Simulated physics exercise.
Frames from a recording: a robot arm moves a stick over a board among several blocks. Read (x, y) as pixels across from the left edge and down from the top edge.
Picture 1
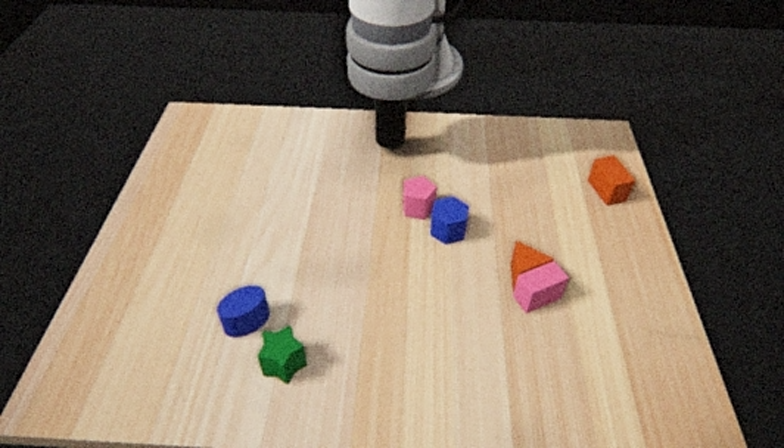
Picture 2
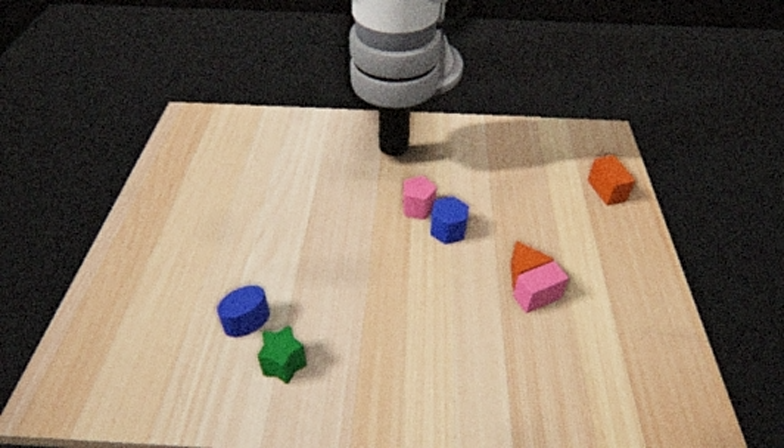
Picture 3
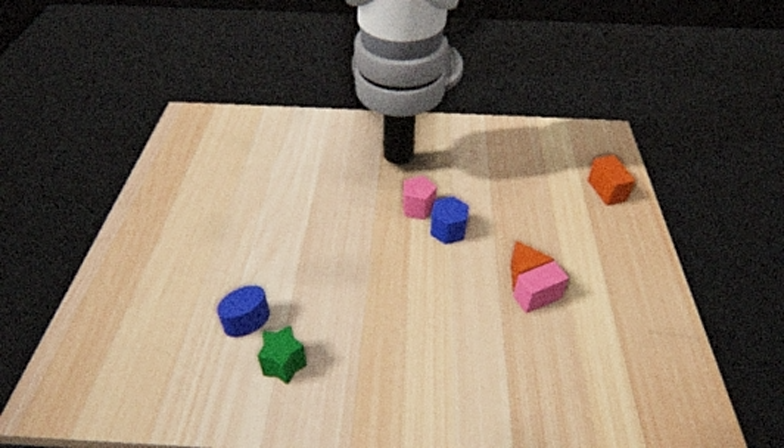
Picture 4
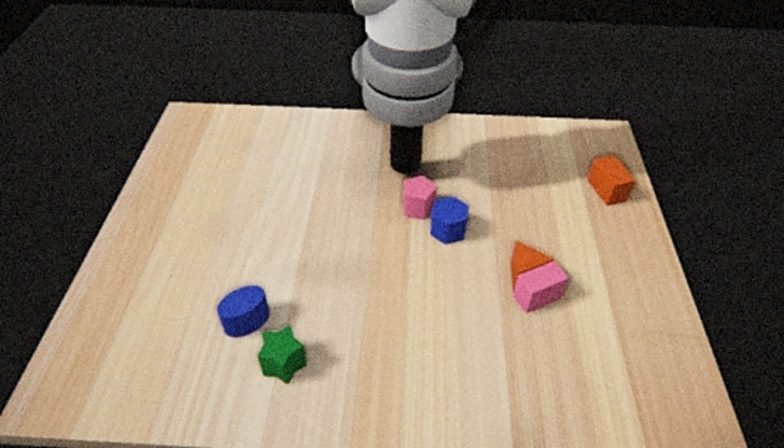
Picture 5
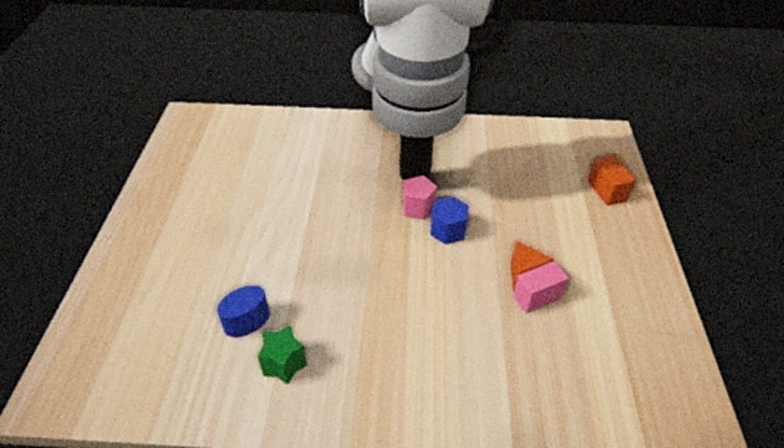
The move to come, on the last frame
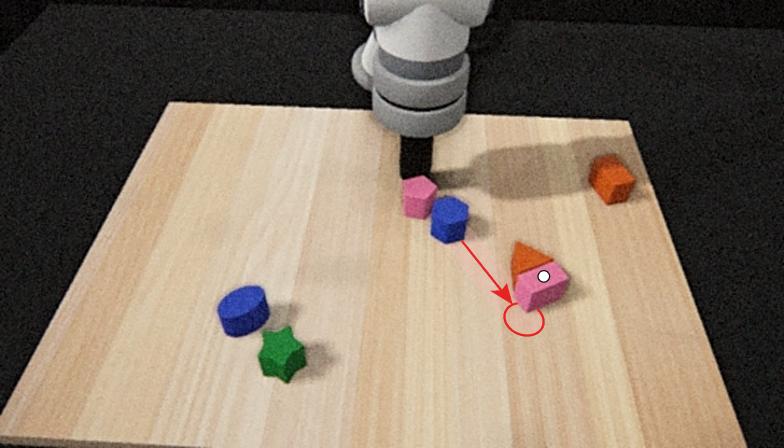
To begin with, a robot arm holds a dark stick near the far edge of a wooden board scattered with pink, blue, orange and green blocks. The stick moves slowly toward the viewer and slightly right, ending right behind the small pink pentagon, while all the blocks stay still.
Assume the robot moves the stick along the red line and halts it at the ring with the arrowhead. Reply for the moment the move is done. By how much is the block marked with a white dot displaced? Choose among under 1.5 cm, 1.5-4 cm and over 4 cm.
It gets moved 1.5 to 4 cm.
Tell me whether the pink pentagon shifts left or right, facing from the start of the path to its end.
The shift is to the right of that direction.
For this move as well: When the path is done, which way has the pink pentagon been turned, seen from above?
It goes clockwise.
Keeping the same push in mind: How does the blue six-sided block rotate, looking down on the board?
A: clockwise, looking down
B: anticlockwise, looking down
The answer is A.
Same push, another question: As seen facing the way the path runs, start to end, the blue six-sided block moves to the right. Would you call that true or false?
Answer: True.
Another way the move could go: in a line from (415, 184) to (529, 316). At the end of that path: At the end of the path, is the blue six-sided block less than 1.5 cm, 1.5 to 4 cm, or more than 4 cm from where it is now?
More than 4 cm.
The line goes in a line from (415, 184) to (524, 319); the dot is on the pink oblong.
On the path given first. One third of the way, stick (448, 214); pink pentagon (419, 210), turned 80° clockwise; blue six-sided block (462, 228), turned 30° anticlockwise.
Two thirds of the way, stick (485, 259); pink pentagon (419, 210), turned 80° clockwise; blue six-sided block (480, 275), turned 25° clockwise.
At the end, stick (527, 310); pink pentagon (419, 210), turned 80° clockwise; blue six-sided block (482, 295), turned 80° clockwise; orange triangular block (537, 259), turned 20° anticlockwise; pink oblong (561, 289), turned 65° anticlockwise.
